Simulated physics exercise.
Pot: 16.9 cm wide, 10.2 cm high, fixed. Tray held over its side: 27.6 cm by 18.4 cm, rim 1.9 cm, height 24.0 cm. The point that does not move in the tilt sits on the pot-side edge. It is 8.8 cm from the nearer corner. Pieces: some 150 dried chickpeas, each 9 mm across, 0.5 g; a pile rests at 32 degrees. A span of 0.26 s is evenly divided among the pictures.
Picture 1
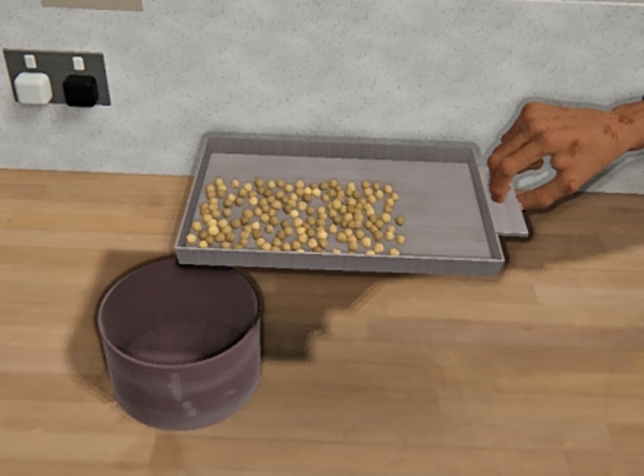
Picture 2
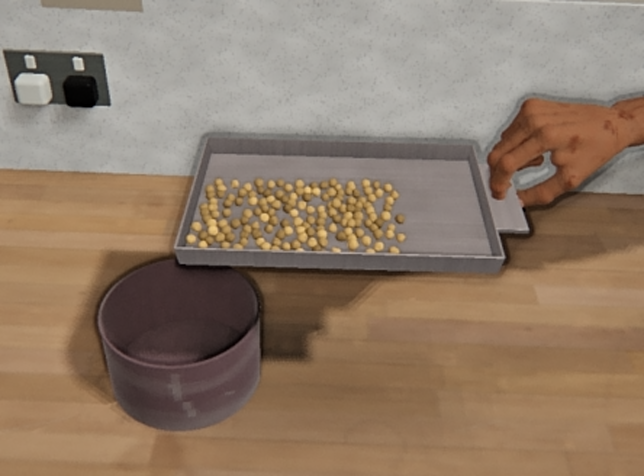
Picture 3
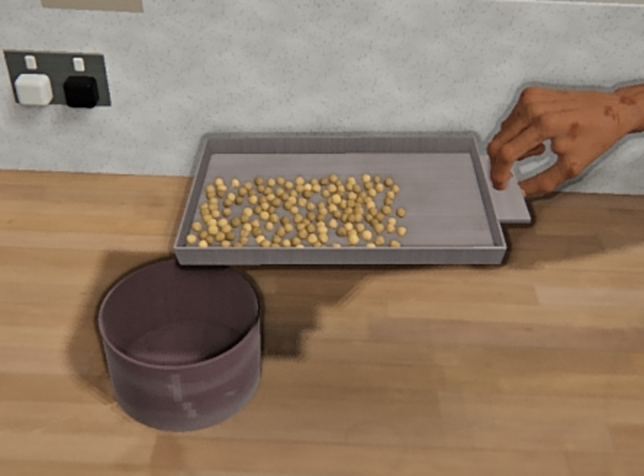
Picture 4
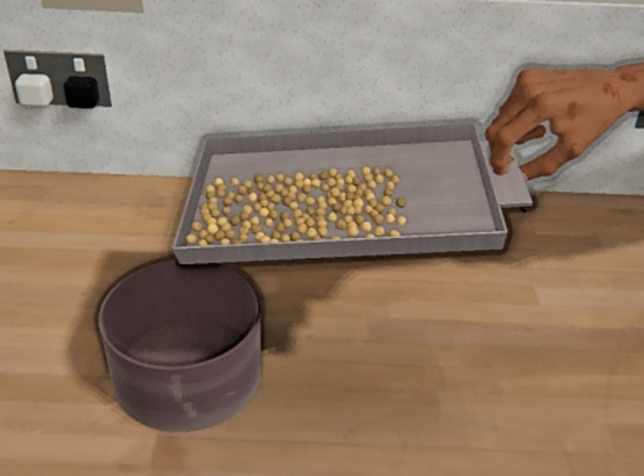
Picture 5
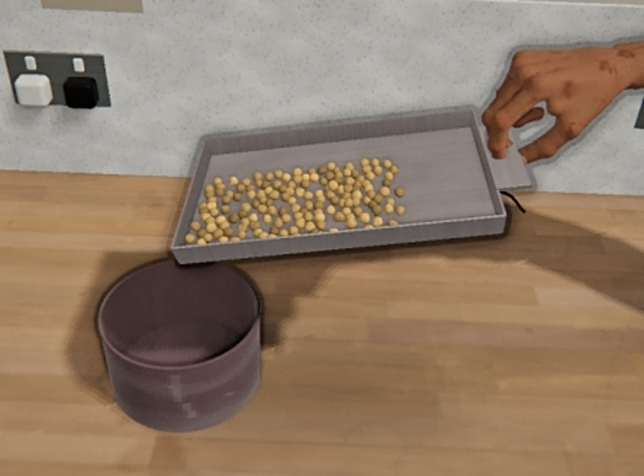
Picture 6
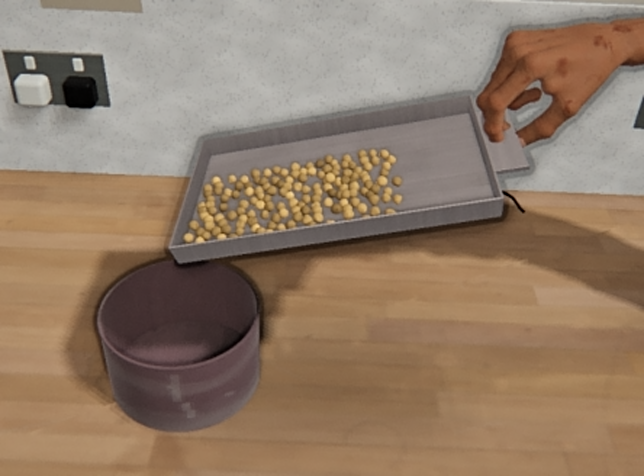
A wooden countertop against a pale speckled wall is seen from above and in front, in a view that stays still. A shallow grey tray of small tan chickpeas is held by a hand at its right end, above and to the right of an empty dark purplish pot, with white and black plugs in a socket at upper left. The hand slowly raises the tray's right end, tilting it gently down toward the left, while the chickpeas keep nearly the same spread across its left and middle.
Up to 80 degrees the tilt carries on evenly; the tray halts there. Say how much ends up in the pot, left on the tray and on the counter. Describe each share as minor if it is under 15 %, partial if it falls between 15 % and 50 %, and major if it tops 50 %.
Pot - minor; tray - major; counter - minor.
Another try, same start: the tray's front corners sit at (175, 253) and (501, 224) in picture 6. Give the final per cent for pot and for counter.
Pot 0; counter 0.
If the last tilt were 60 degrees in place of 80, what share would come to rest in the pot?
In that case some 0 per cent.
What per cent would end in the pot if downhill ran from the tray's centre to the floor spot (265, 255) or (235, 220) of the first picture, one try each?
Roughly 0 % for the first direction, roughly 0 % for the second.
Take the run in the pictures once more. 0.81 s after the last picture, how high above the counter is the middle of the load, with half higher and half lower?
Roughly 28 centimetres, more or less.
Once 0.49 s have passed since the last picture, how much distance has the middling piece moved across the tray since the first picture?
7 cm.
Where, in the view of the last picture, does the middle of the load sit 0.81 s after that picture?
By then the middle of the load sits around (204, 176).
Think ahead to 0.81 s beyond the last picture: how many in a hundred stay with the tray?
Value: About 100%.
Then, 0.49 s after the last picture, tilt 45 degrees; the tray holds 100 %, the pot 0 %.
Then, 0.81 s after the last picture, tilt 66 degrees; the tray holds 100 %, the pot 0 %.
Then, 1.23 s after the last picture, tilt 80 degrees; the tray holds 100 %, the pot 0 %.
In the end, pot 0 %, tray 100 %, counter 0 %.
